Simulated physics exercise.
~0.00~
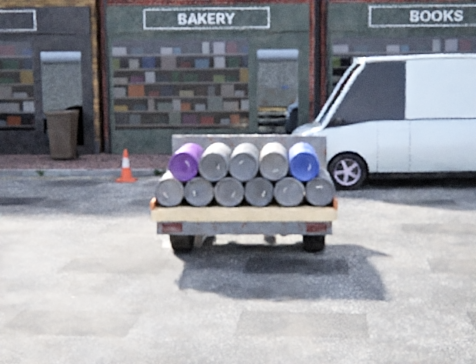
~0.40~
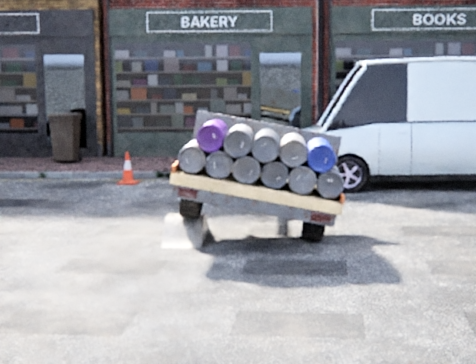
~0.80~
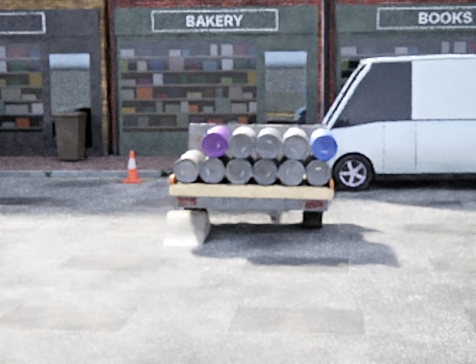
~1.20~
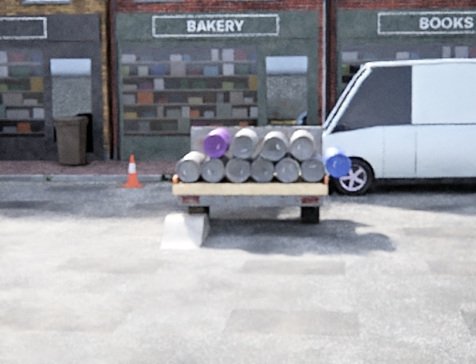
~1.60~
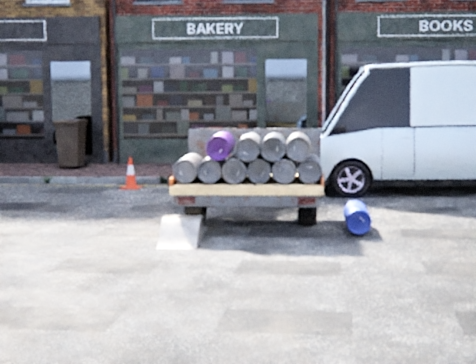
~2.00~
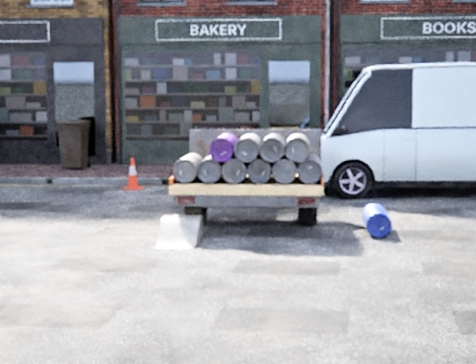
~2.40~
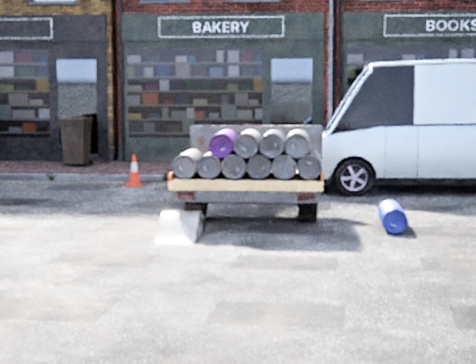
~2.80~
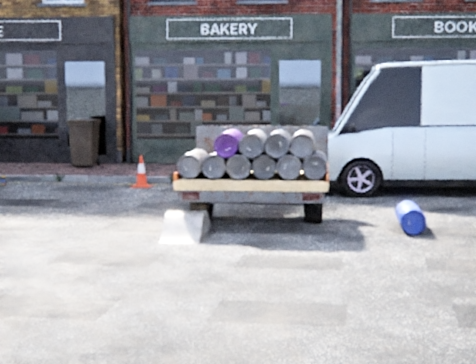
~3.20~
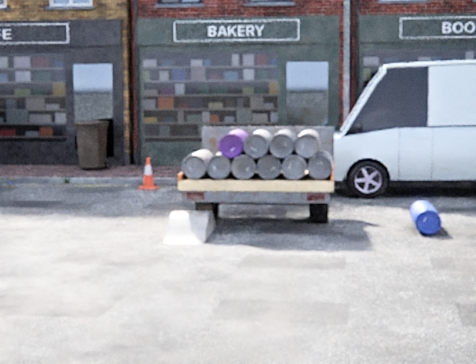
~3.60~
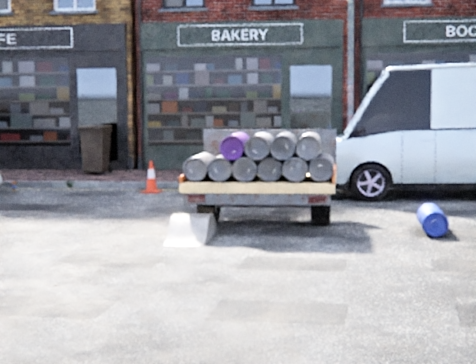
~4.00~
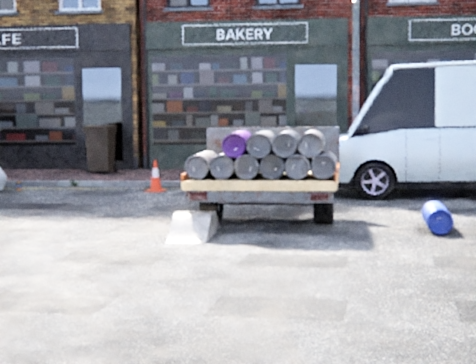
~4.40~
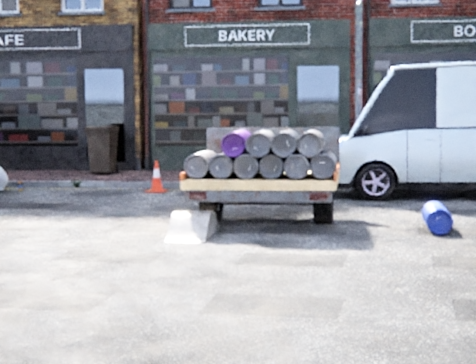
A blue cylinder rolls off the right of a tilting, stacked trailer and stops nearby.
